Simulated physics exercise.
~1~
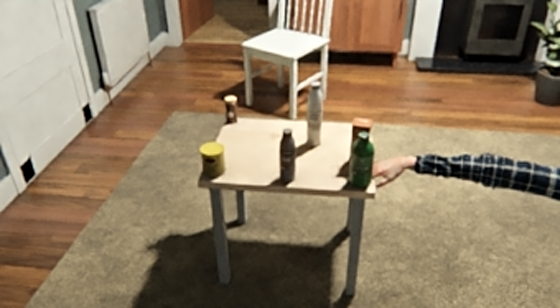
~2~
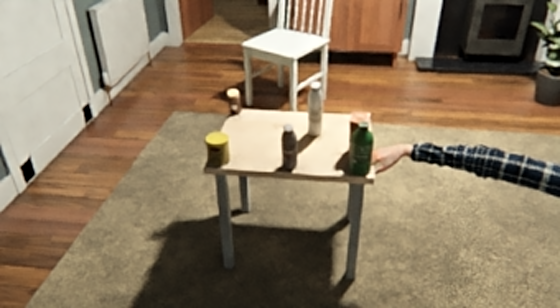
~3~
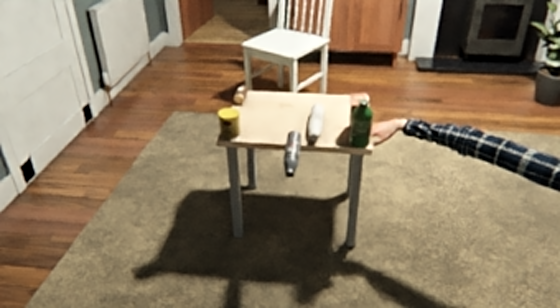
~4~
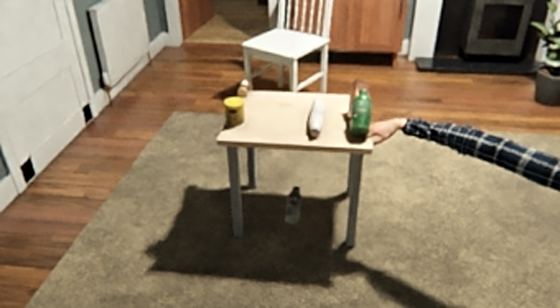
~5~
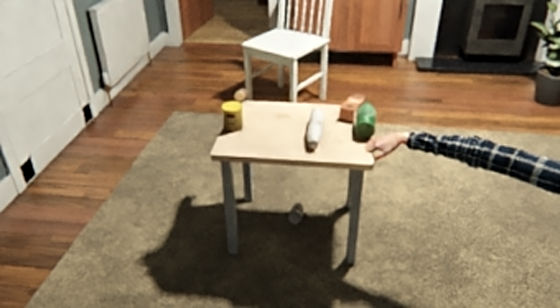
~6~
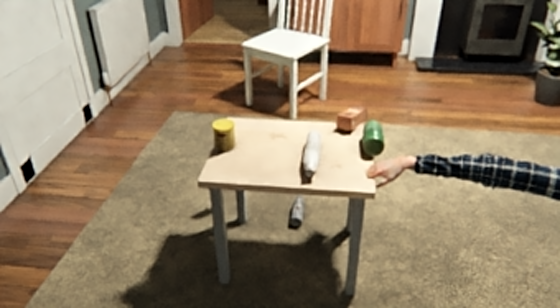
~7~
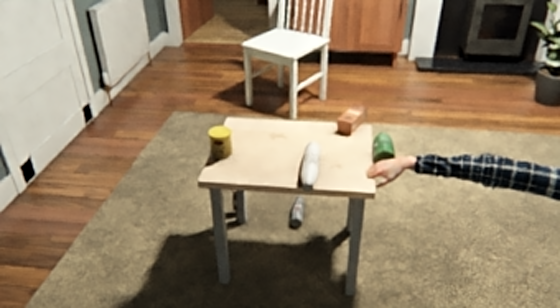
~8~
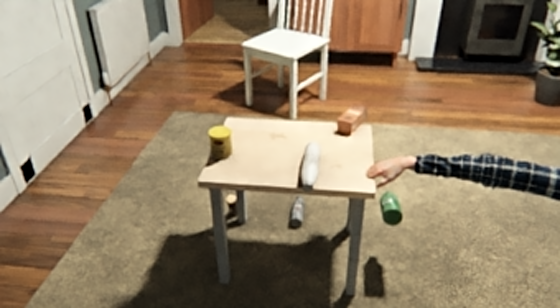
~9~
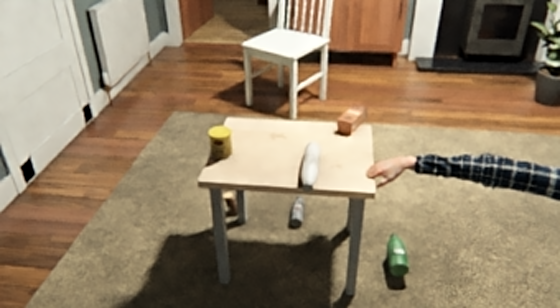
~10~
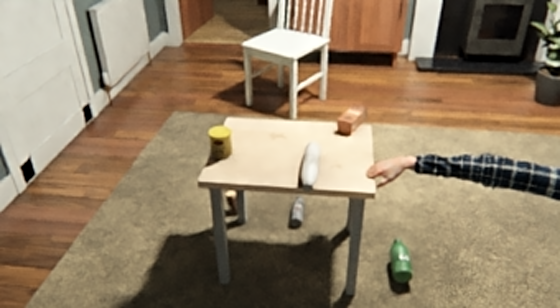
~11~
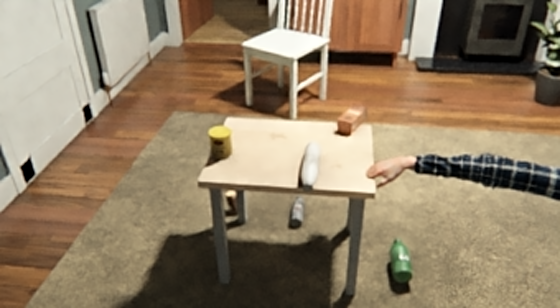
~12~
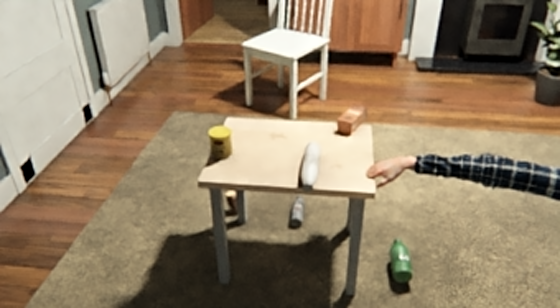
A hand in a checked sleeve shoved a small table away and pulled it back, toppling several items and sending a grey bottle, a brown shaker and finally a green bottle to the floor, while a yellow tin stayed upright beside a fallen white bottle.
